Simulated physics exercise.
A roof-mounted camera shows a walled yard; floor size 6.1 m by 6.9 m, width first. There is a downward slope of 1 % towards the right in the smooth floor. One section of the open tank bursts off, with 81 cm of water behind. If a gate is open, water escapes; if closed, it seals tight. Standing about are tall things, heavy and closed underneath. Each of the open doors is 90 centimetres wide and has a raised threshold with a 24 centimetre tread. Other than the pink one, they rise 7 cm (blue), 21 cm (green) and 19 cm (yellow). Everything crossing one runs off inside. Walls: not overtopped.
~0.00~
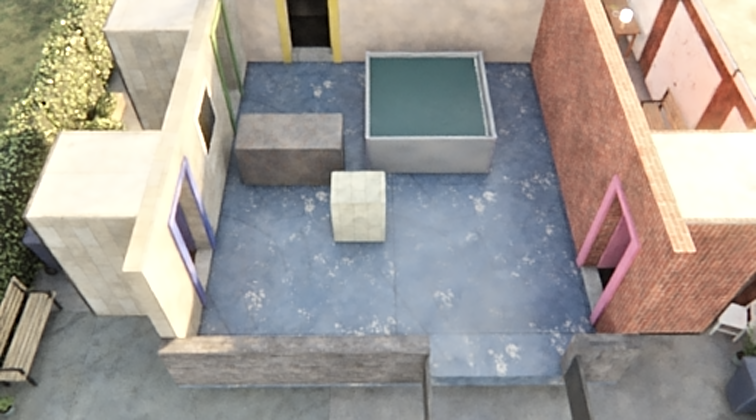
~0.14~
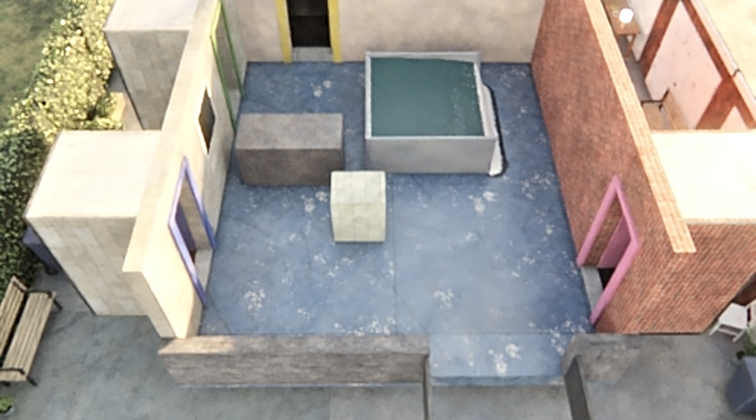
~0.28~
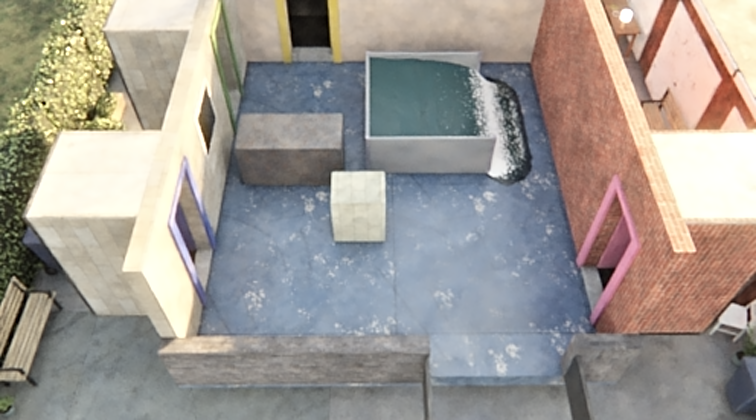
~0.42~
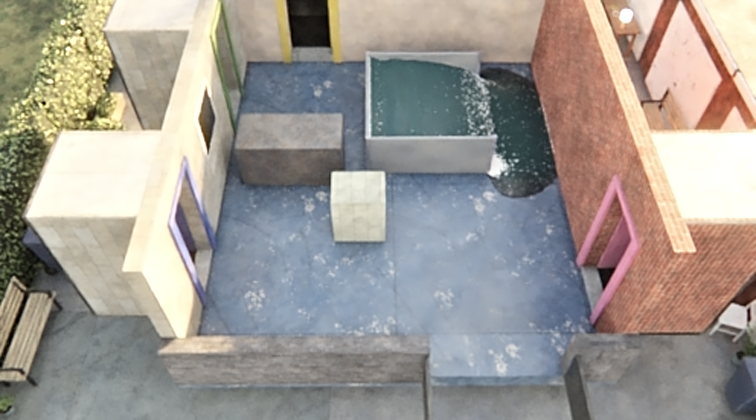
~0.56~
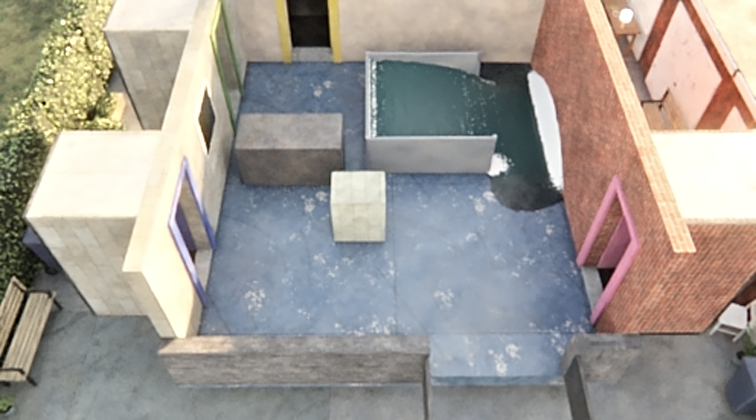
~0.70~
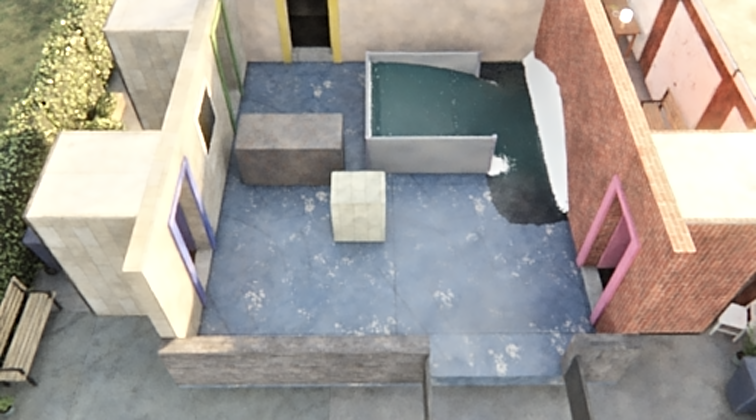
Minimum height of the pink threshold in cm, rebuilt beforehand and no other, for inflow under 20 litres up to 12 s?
8 cm.
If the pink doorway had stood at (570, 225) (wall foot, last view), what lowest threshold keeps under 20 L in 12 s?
13.5 cm.
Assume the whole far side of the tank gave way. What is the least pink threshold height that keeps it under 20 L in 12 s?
Then the minimum is about 10.0 cm.
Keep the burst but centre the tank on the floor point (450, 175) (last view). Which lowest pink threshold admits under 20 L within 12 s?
In that case about 12.5 cm.
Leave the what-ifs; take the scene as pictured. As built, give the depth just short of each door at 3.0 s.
Depth (cm): Pink 9 / blue 0 / green 5 / yellow 16.
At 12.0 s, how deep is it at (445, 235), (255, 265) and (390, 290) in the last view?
About 4, 4 and 5 cm.
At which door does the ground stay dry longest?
Door: Blue.
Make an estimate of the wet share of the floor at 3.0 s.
Close to 55 per cent is wet.
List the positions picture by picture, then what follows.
In the first frame, still water, 81 cm deep, in the open tank at (427, 96); the pink door at (604, 257) is dry.
In the second frame, water pours out at (481, 115) and has run 0.3 m, to (501, 155); about 11 cm deep outside, 81 cm at the back.
In the third frame, the gap is at (481, 118), the front 0.8 m out at (526, 151); the back of the open tank holds 81 cm.
In the fourth frame, the front is at (555, 167), 1.3 m from the gap at (481, 119); 3.8 m2 of floor is wet, 78 cm left at the back.
In the fifth frame, the gap is at (481, 119), the front 1.4 m out at (562, 197); the back of the open tank holds 70 cm.
In the sixth frame, water pours out at (481, 120) and has run 1.7 m, to (567, 216); about 18 cm deep outside, 70 cm at the back; the pink door at (604, 257), 3.9 m from the gap, is still 1.5 m from the nearest water.
After 1.4 s water covers 20 % of the floor, deepest (70 cm) near (524, 63); 5 cm at the pink door, 0 litres in over its 8 cm threshold.
After 3.0 s water covers 55 % of the floor, deepest (51 cm) near (248, 62); 9 cm at the pink door, 1 litre in over its 8 cm threshold.
After 12.0 s water covers 95 % of the floor, deepest (12 cm) near (251, 148); 7 cm at the pink door, 20 litres in over its 8 cm threshold.
At the pink door as built, the water arrived by 1.3 s and peaked near 10 cm at 2.4 s.
Run again over the same 12 s with other heights there, 27 litres in over 7 cm, 9 litres over 9.5 cm. The limit of 20 litres is kept from about 8 cm up.
